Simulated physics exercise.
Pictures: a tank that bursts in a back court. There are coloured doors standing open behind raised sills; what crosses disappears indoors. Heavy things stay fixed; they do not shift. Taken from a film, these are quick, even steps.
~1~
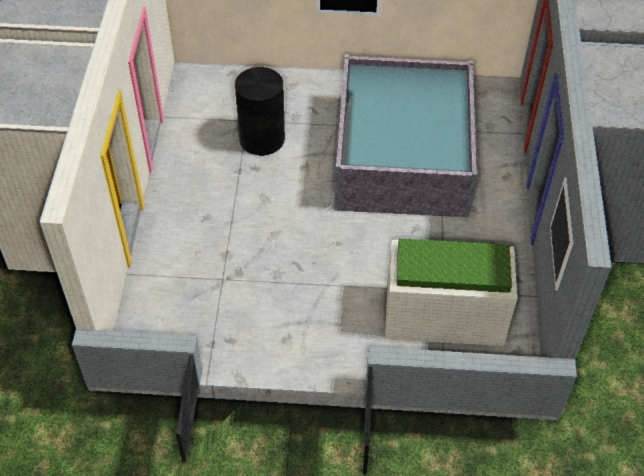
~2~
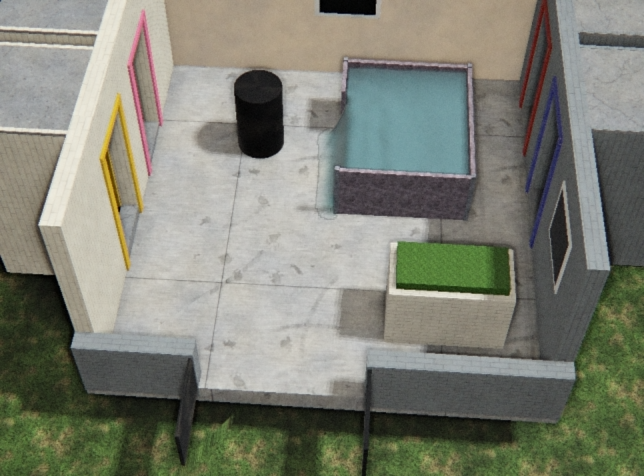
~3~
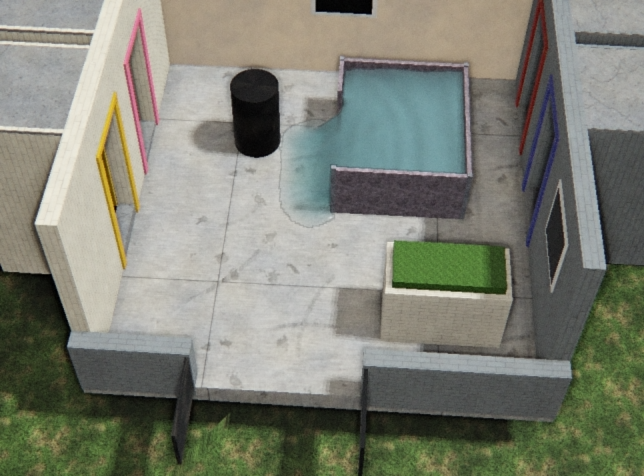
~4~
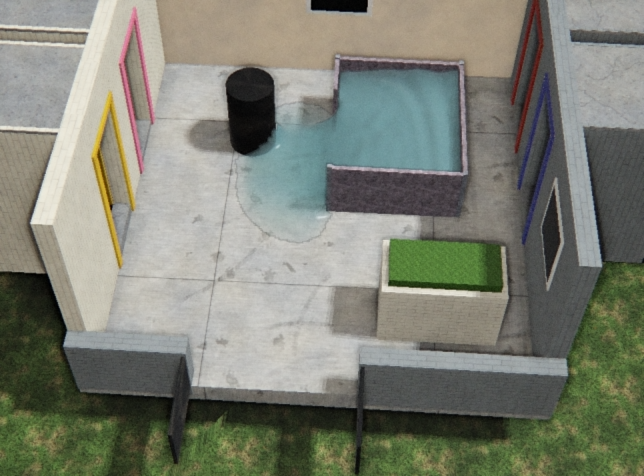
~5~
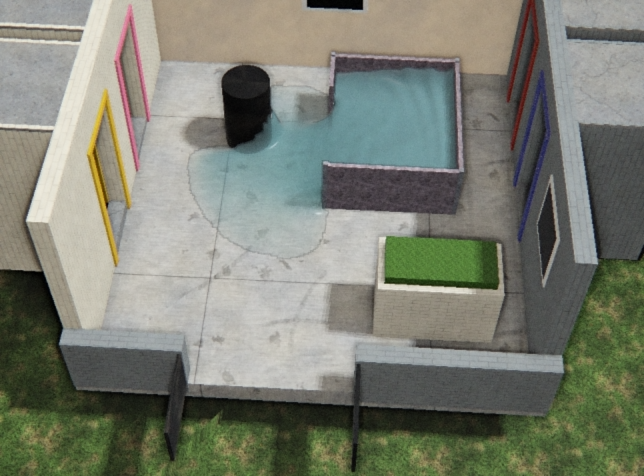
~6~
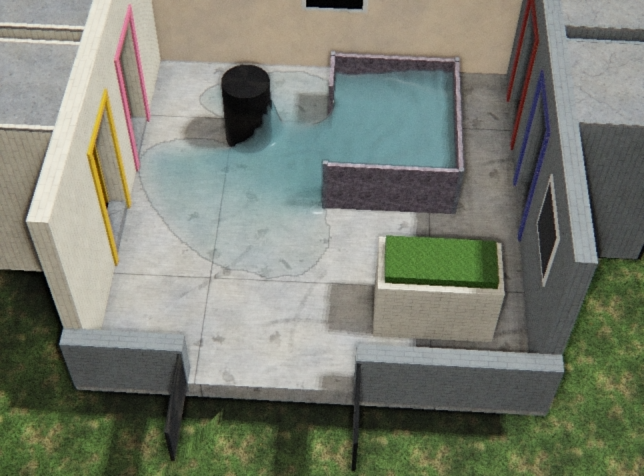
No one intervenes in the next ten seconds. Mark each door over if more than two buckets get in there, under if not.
Yellow door - over; red door - under; blue door - under; pink door - over.
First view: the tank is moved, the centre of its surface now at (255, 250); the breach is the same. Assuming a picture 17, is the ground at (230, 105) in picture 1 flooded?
Submerged.
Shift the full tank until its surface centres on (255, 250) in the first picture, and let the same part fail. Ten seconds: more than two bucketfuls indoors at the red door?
As far as I can tell, red gets swamped.
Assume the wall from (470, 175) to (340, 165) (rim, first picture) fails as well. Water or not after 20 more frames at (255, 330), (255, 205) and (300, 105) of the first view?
So: Wetted, then spared, then spared.
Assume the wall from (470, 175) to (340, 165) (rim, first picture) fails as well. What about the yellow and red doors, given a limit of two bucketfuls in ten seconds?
The yellow door ends up below and the red door ends up above.
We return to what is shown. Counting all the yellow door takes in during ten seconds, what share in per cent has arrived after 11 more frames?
About 60 %.
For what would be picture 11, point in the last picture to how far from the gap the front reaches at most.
My estimate: Roughly (106, 314).
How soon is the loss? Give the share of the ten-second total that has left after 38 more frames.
Around 60 %.
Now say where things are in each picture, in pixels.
Still water in the open tank at (407, 117), in the first picture.
The front is at (333, 217), out from the gap at (342, 159), in the second picture.
Water pours out at (338, 158) and has run to (303, 221), in the third picture.
The front is at a hidden place, out from the gap at (334, 159), in the fourth picture.
The front is at (194, 174), out from the gap at (330, 156), in the fifth picture.
Water pours out at (329, 155) and has run to (145, 175), in the sixth picture.
A moment on, water covers 40 % of the floor; the yellow door under two buckets in, the red door not reached, the blue door not reached, the pink door over two buckets in.
Next, water covers 50 % of the floor; the yellow door far over two buckets in, the red door not reached, the blue door not reached, the pink door far over two buckets in.
Then, water covers 70 % of the floor; the yellow door far over two buckets in, the red door not reached, the blue door not reached, the pink door far over two buckets in.
Later, water covers 95 % of the floor; the yellow door far over two buckets in, the red door under two buckets in, the blue door wet at the sill, nothing in, the pink door far over two buckets in.
In the end, water covers 100 % of the floor; the yellow door far over two buckets in, the red door under two buckets in, the blue door wet at the sill, nothing in, the pink door far over two buckets in.
